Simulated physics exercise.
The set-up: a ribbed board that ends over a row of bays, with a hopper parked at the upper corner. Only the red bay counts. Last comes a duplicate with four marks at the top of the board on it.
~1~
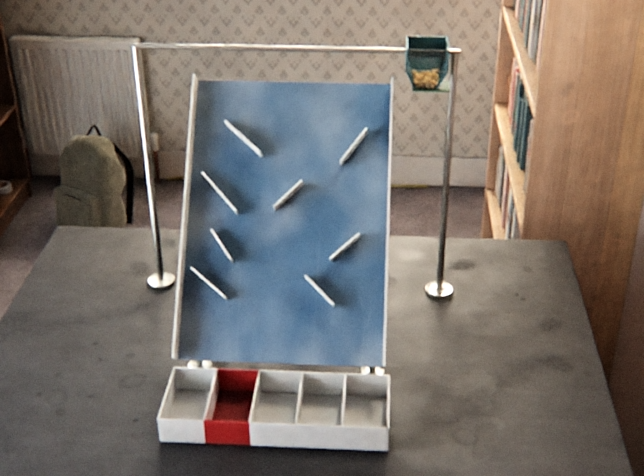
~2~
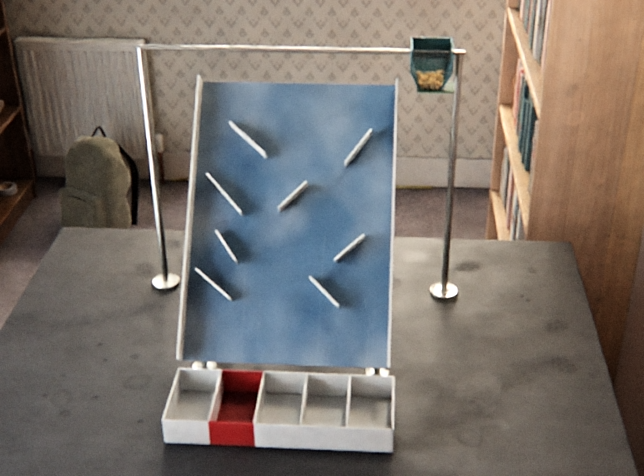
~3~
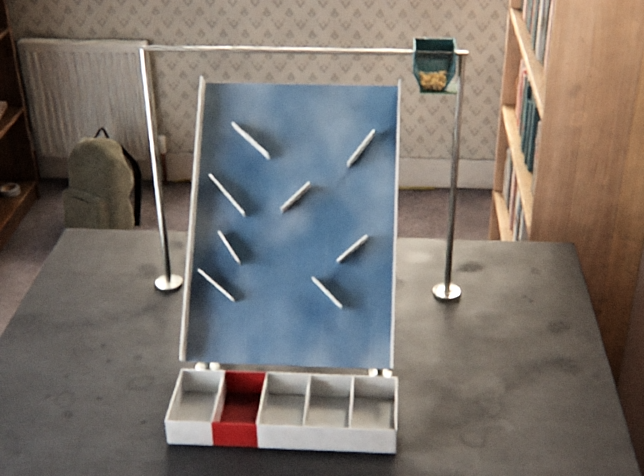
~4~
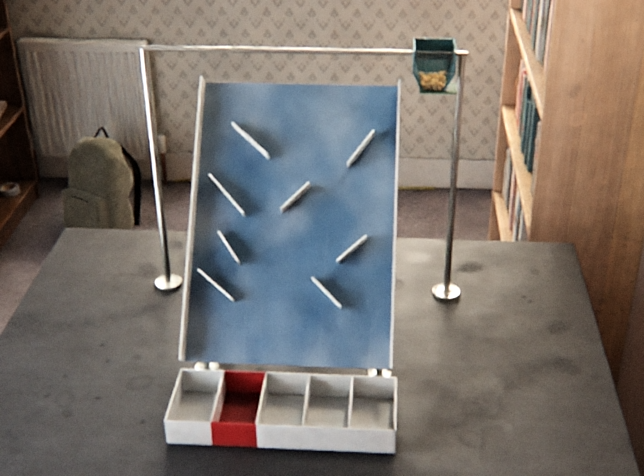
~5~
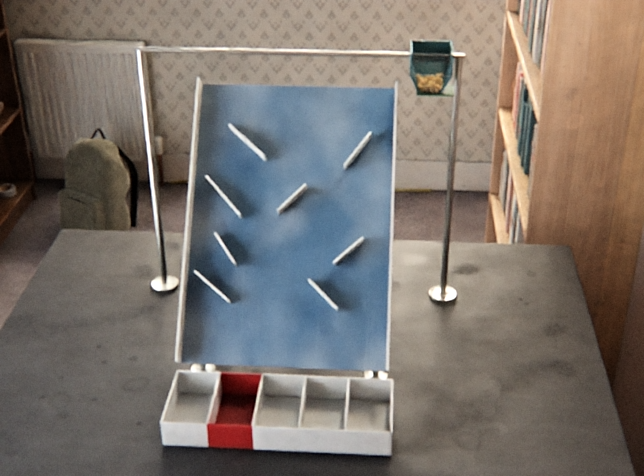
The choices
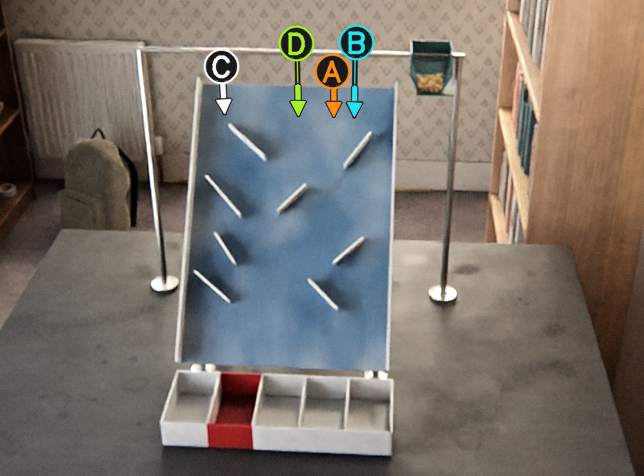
The view drifts very slightly, shifting the whole scene a little right and then slightly back left, while nothing within it moves. Seen from the front and a little above, a tilted blue board with pale ribs stands on a dark grey table in a room with patterned wallpaper, a backpack and bookshelves. Below it sit five bays, the second from left red, and a dark green hopper of chickpeas hangs upper right.
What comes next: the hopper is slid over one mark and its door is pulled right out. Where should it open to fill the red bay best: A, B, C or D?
Go for D.
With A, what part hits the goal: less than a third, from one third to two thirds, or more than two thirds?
Less than a third.
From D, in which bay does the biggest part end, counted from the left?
The second.
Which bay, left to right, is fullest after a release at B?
The third from the left.
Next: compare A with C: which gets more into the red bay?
Mark C.
On the marked copy, mark A meets the board at (333, 111); mark B meets the board at (354, 111); mark C meets the board at (224, 108); mark D meets the board at (298, 110).
With A, a small part in the red bay, nearly all in other bays.
With B, a small part in the red bay, most in other bays, a small part outside the box.
With C, about a quarter in the red bay, most in other bays.
With D, about two thirds in the red bay, about a third in other bays.
